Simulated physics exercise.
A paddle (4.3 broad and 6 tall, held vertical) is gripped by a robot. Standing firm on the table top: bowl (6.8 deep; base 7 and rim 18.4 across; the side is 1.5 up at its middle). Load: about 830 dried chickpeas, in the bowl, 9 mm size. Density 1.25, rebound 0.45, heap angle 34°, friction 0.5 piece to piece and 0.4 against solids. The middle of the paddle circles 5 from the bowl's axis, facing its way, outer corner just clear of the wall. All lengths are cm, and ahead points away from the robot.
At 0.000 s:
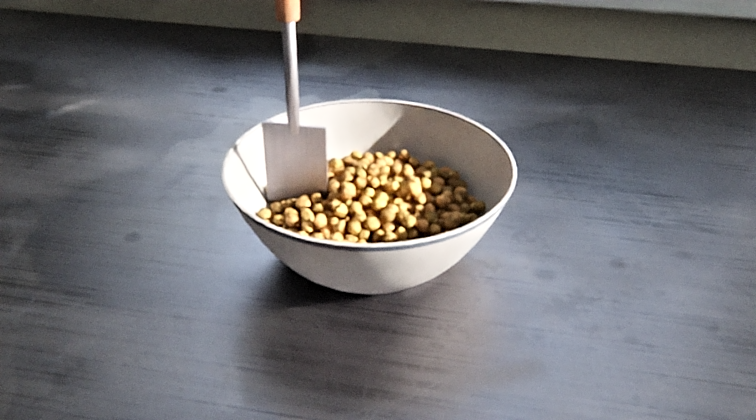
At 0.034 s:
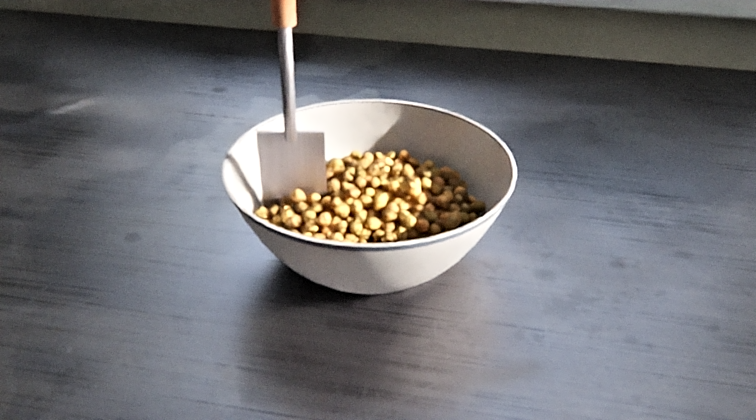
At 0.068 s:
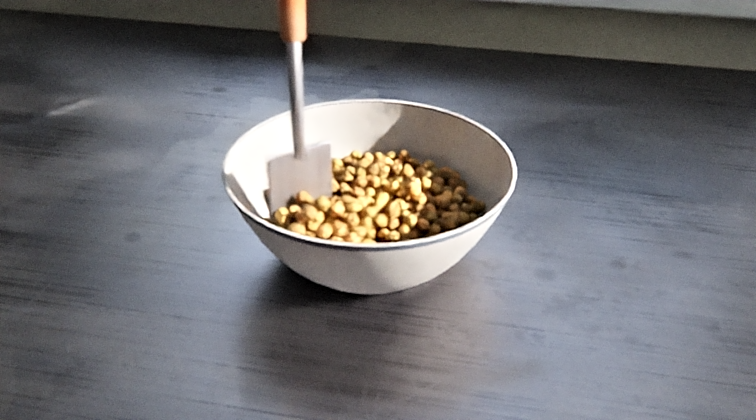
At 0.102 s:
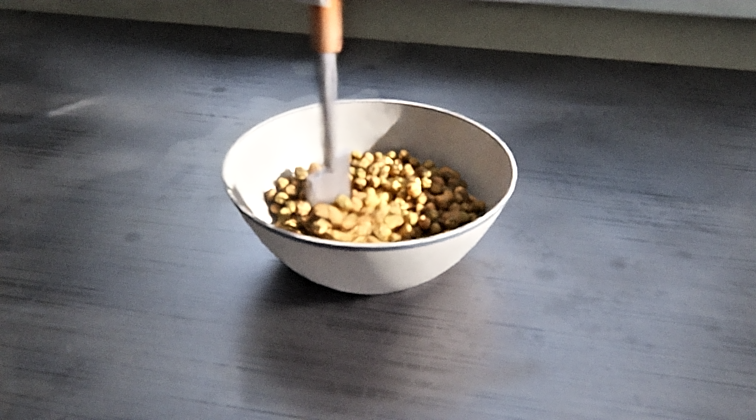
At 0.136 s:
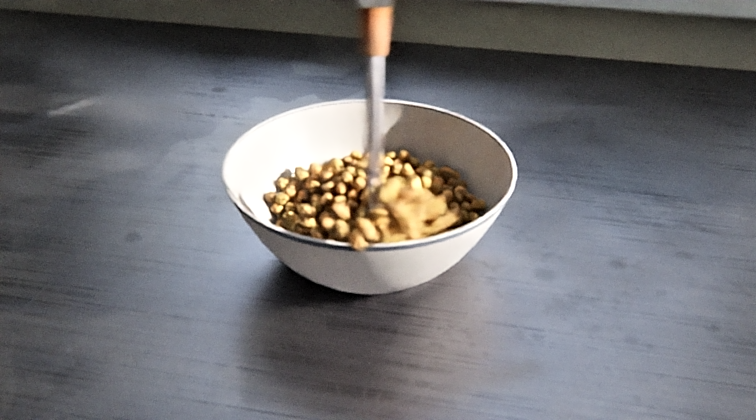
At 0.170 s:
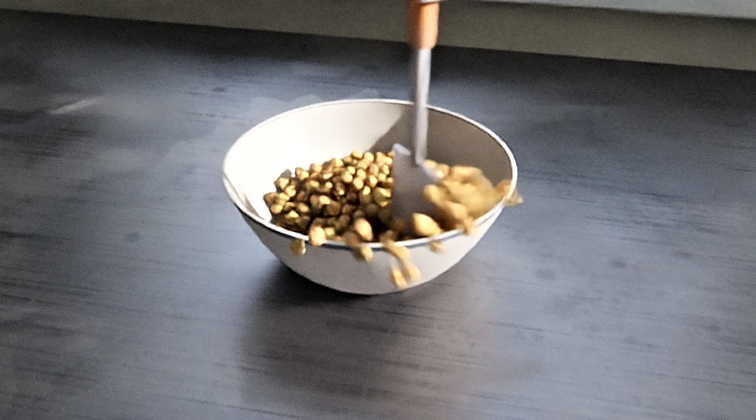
At first, an orange-handled paddle stands upright at the left side of a pale bowl of dried chickpeas on a dark table, barely shifting. It then sweeps through the heap to the right, pushing chickpeas ahead of it, and finally some fly up and over the bowl's front and right rim.
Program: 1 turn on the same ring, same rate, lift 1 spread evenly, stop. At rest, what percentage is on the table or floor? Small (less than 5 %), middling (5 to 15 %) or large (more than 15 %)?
A large share, more than 15 %, ends on the table or floor.
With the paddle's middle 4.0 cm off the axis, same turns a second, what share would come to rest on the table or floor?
Then about 25 per cent.
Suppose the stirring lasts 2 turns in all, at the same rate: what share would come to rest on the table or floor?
In that case some 25 per cent.
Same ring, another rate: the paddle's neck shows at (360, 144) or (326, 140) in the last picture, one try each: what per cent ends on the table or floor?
About 10 and 5 per cent.
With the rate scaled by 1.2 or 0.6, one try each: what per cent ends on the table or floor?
About 25 and 10 per cent.
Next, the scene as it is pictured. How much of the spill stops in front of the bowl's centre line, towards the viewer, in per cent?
About 40 per cent.
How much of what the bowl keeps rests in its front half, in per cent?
Roughly 55 per cent.
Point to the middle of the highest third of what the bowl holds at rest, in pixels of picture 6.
Near (349, 211).
After 0.26 s, 218° round, highest piece 11 above the table; 756 in the bowl, 8 on the table or floor, 64 in flight or on the tool.
After 0.35 s, 301° round, highest piece 10 above the table; 713 in the bowl, 59 on the table or floor, 56 in flight or on the tool.
After 0.60 s, 0° round, highest piece 8 above the table; 667 in the bowl, 160 on the table or floor, 1 in flight or on the tool.
After 1.30 s, 0° round, highest piece 6 above the table; 667 in the bowl, 161 on the table or floor.
In the end, 667 in the bowl, 161 on the table or floor. That is 19 % on the table or floor.
